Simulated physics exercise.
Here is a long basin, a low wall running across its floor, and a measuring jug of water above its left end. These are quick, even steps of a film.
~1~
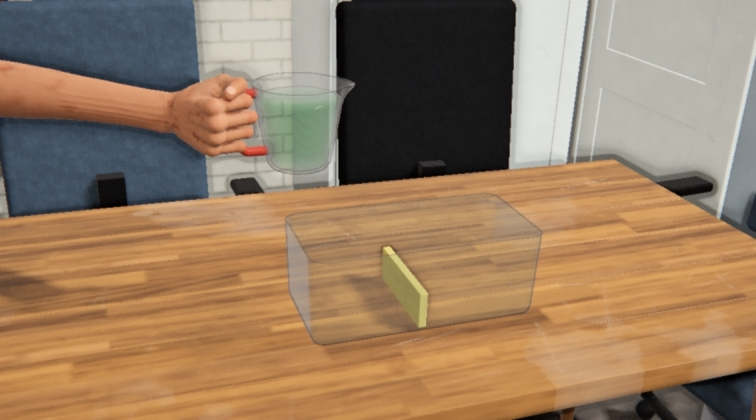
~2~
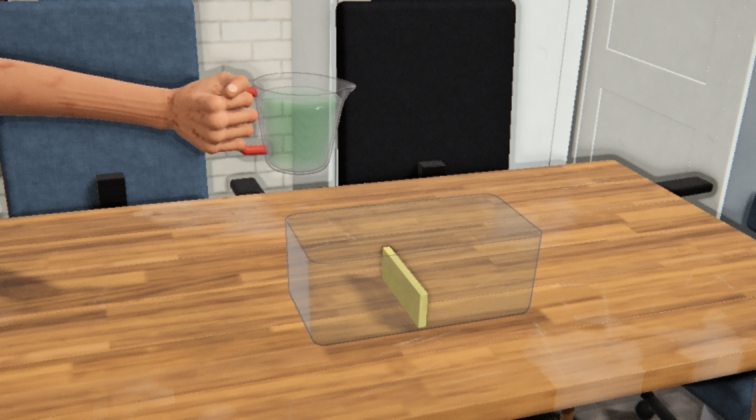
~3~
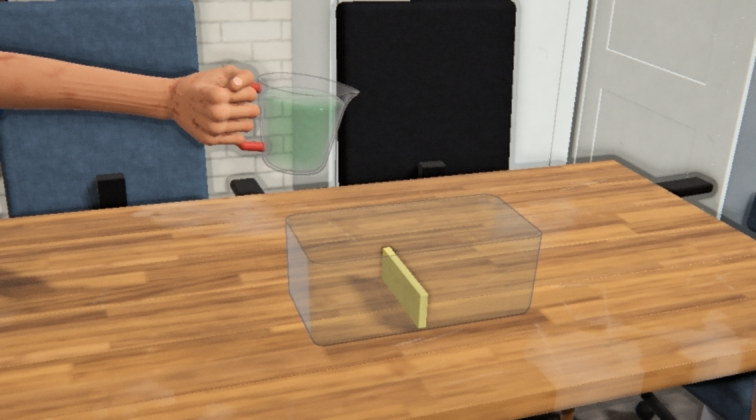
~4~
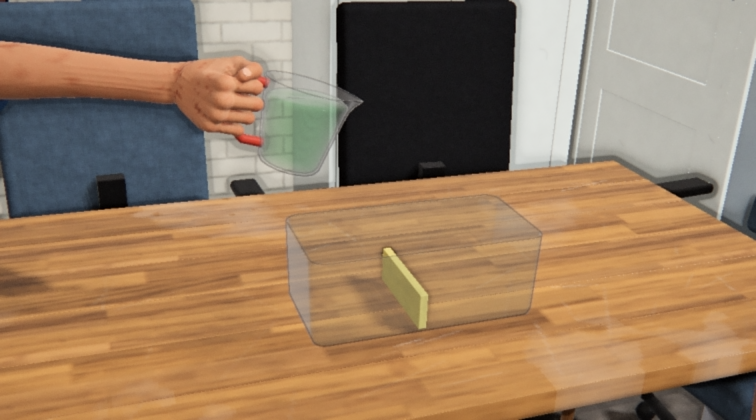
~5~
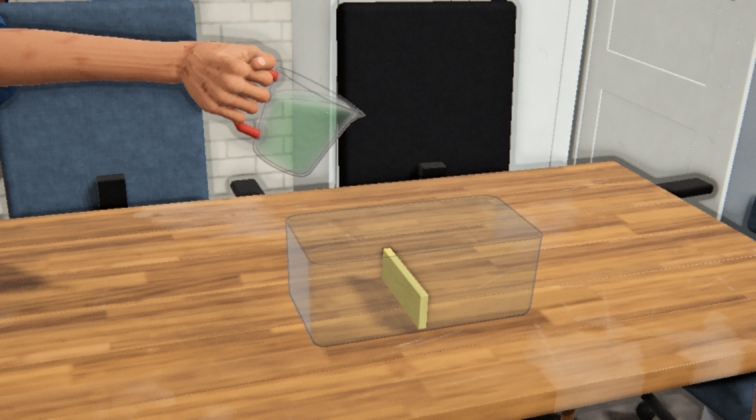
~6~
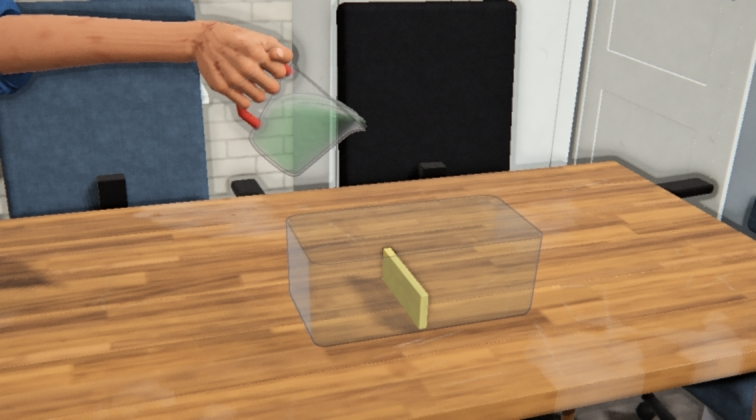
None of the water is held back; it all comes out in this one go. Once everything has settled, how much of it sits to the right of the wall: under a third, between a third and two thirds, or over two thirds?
Under a third.
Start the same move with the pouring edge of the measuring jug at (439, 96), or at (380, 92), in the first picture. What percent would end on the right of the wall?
Estimate, in order: 90 and 35 per cent.
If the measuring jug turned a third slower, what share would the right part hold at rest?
Roughly 20 per cent ends up there.
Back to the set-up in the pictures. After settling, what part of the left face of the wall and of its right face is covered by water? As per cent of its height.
I get 40 % for the left and 0 % for the right.
A moment on, the measuring jug is tipped right over and 26 per cent is still to pour, 34 is left of the wall and 5 right of it.
Next, the measuring jug is tipped right over and 1 per cent is still to pour, 85 is left of the wall and 6 right of it.
Then the measuring jug is tipped right over and 0 per cent is still to pour, 84 is left of the wall and 10 right of it.
Later the measuring jug is tipped right over and 0 per cent is still to pour, 84 is left of the wall and 11 right of it.
Finally, 84 per cent lies left of the wall, 10 right of it and 6 outside.
